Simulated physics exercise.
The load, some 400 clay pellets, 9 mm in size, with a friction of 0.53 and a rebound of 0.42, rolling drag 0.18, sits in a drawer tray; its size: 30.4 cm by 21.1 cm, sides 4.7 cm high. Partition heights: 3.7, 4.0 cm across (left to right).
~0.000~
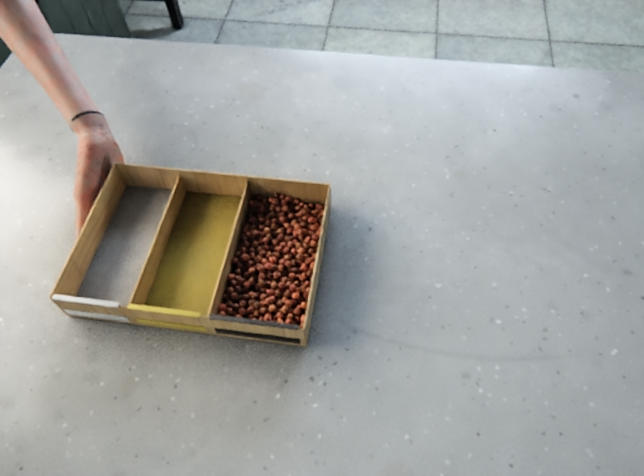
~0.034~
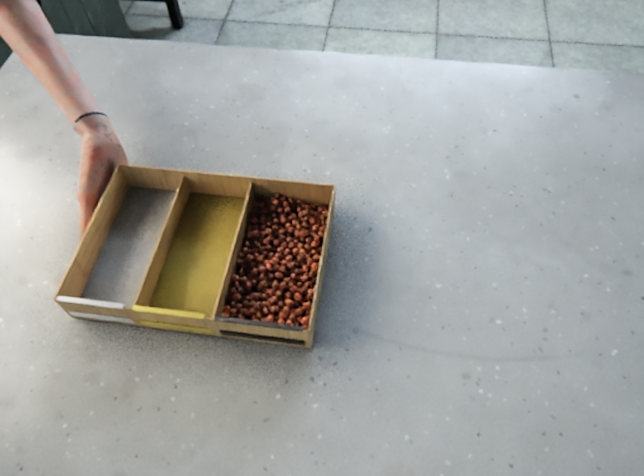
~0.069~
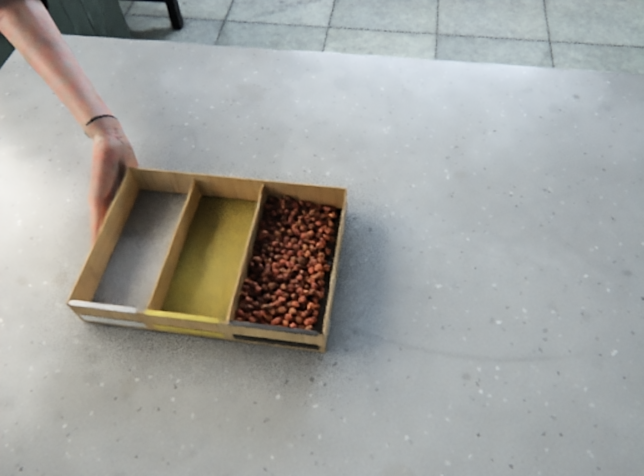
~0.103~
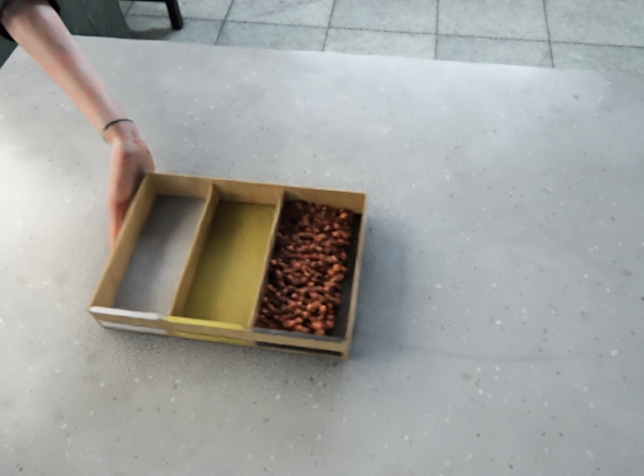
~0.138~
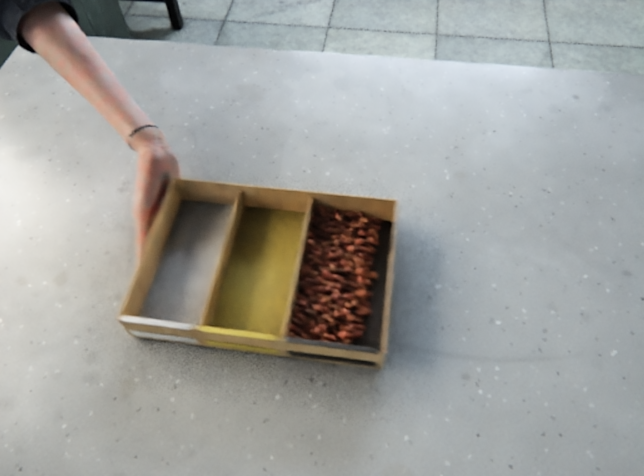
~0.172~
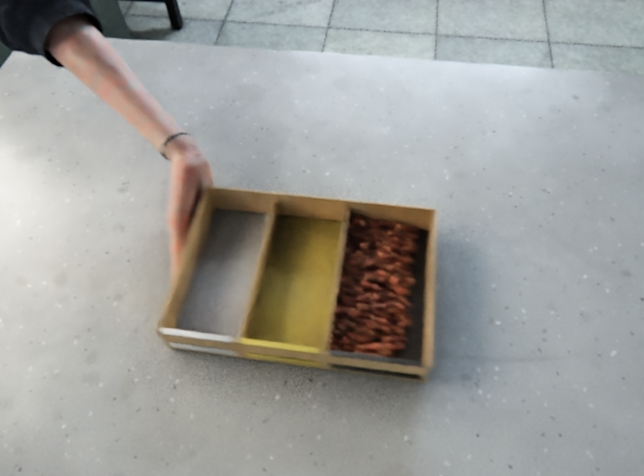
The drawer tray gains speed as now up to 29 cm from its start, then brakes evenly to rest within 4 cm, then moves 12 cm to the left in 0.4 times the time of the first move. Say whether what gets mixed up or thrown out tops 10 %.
Strayed: Over.
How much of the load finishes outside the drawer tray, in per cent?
Some 10 per cent.
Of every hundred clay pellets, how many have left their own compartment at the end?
Some 15 per cent.
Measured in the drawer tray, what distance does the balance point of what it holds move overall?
Some 2.0 cm.
After 0.28 s, tilt 0 degrees; black 100 %; 0 % away from where they began.
After 0.38 s, tilt 0 degrees; black 85 %, in the air 15 %; 15 % away from where they began.
After 0.46 s, tilt 0 degrees; yellow 5 %, black 85 %, in the air 10 %; 15 % away from where they began.
Then, at 0.54 s, tilt 0 degrees; yellow 5 %, outside 5 %, black 85 %, in the air 5 %; 15 % away from where they began.
At rest (1.3 s), yellow 5 %, outside 10 %, black 85 %; 15 % away from where they began.
